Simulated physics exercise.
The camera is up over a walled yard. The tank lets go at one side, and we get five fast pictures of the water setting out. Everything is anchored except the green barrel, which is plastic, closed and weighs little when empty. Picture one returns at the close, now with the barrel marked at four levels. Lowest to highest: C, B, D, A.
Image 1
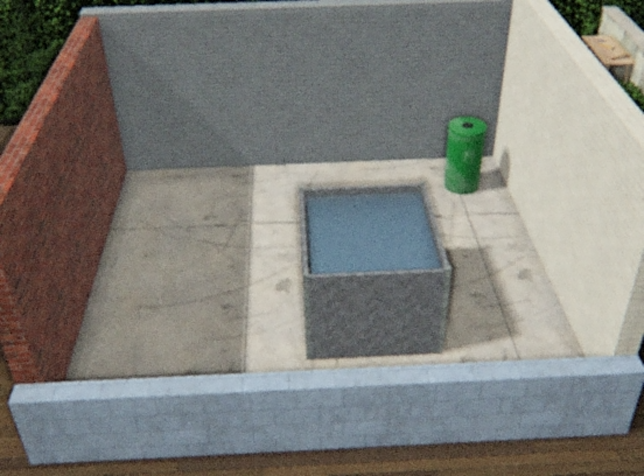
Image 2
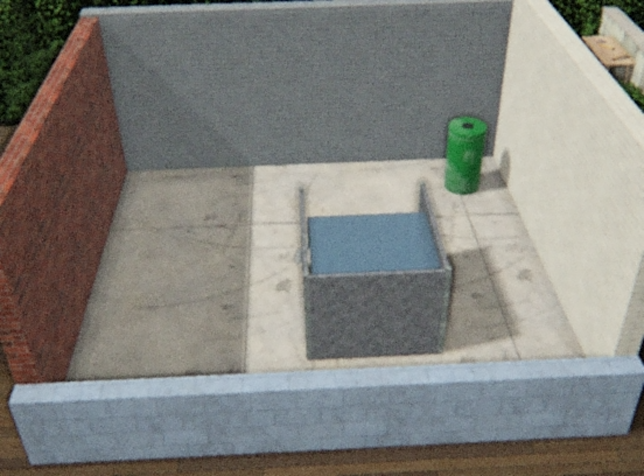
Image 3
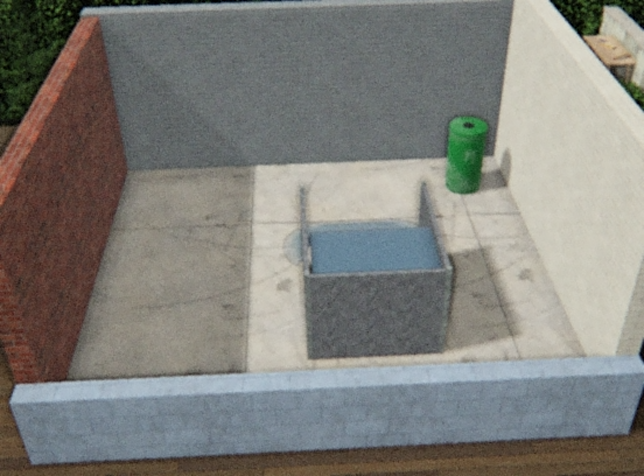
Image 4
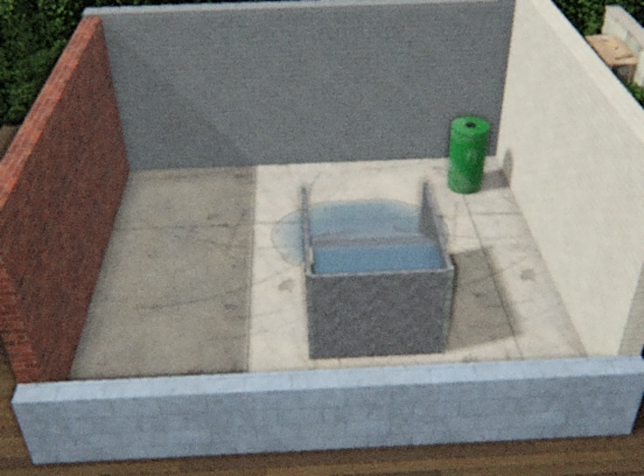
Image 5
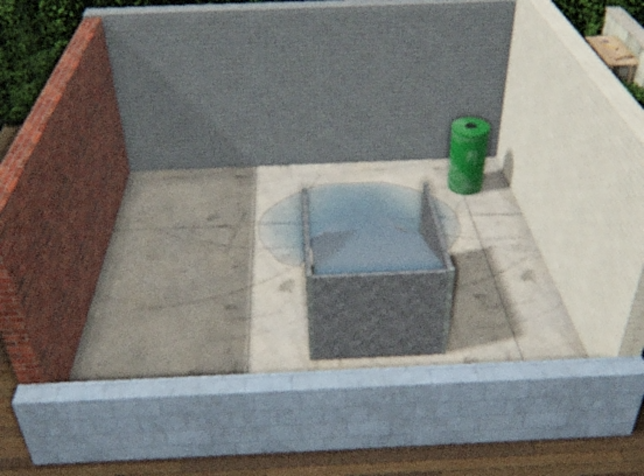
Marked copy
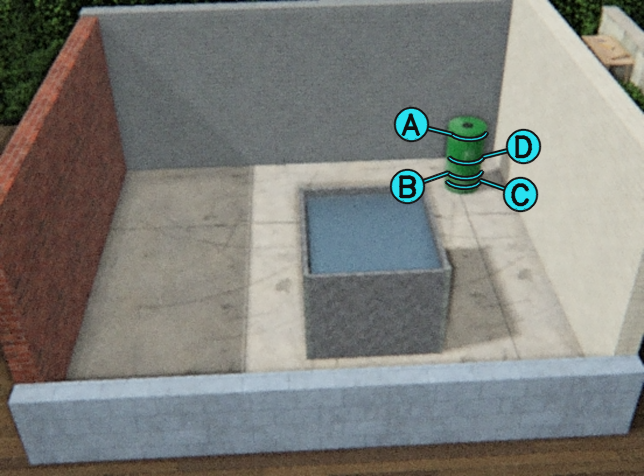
We see a walled yard with a green barrel and a square grey tank full of water; the tank's back side opens, and water flows out behind it, spreading in a thin, rounded pool across the pale ground.
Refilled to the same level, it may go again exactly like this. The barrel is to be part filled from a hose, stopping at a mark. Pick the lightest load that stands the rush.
D.
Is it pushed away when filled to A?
No, not at all.
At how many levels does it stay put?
Two of the four.
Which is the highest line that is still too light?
B it is.
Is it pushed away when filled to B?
Yes, that goes wrong.
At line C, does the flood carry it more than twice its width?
Yes, clearly.
On the marked copy, A at (471, 139); B at (467, 178); C at (466, 187); D at (468, 163); from the bottom up C, B, D, A.
If A is chosen, it does not move.
If B is chosen, it is pushed about twice its own width away.
If C is chosen, it is pushed about 6 times its own width away.
If D is chosen, it does not move.
